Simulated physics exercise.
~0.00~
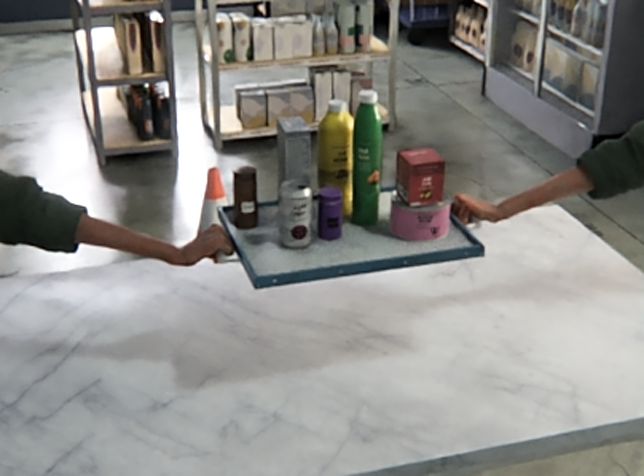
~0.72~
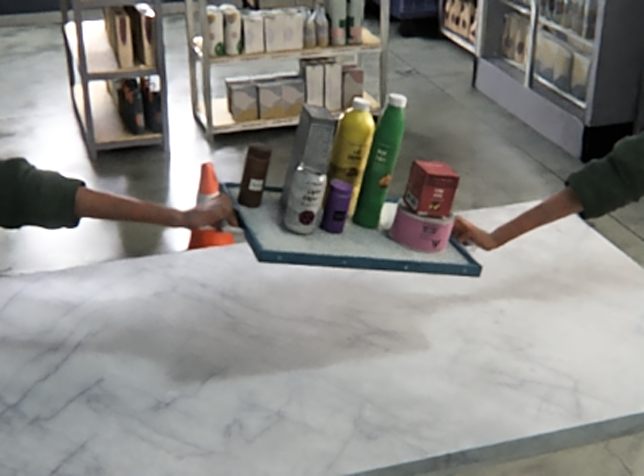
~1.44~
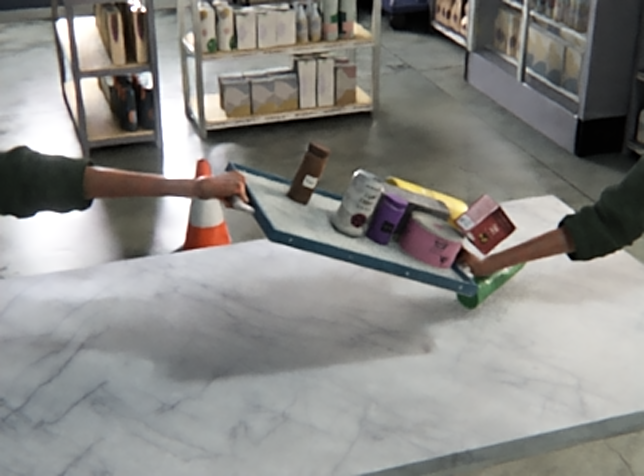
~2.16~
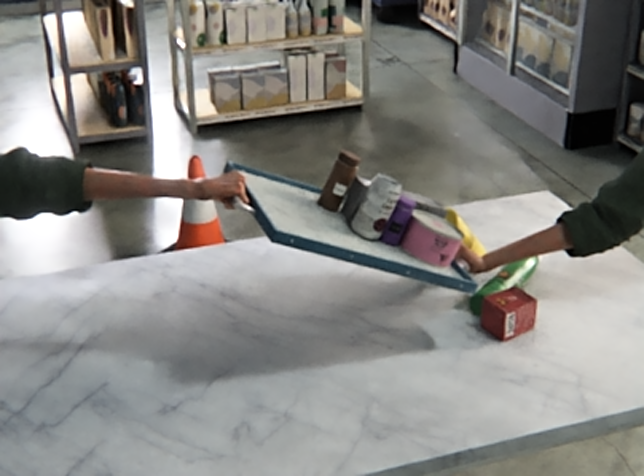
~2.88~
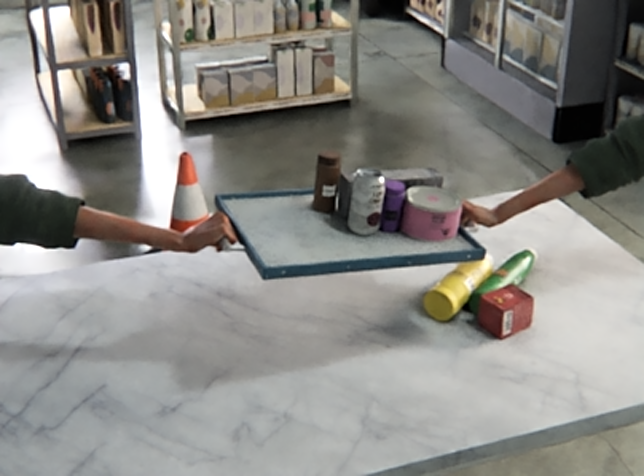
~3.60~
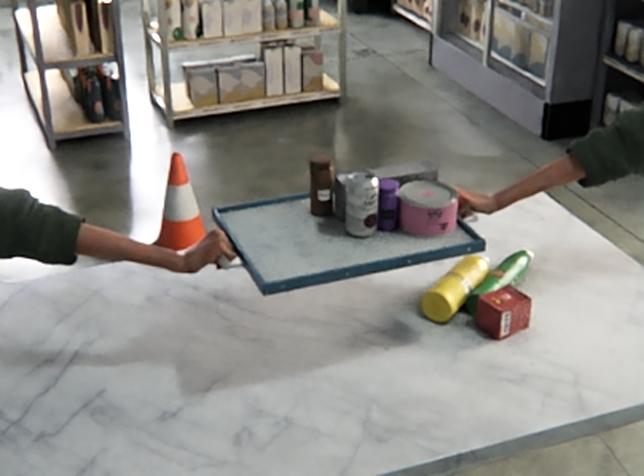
Above a marble table, two hands tip a tray right, spilling three items, then level it.
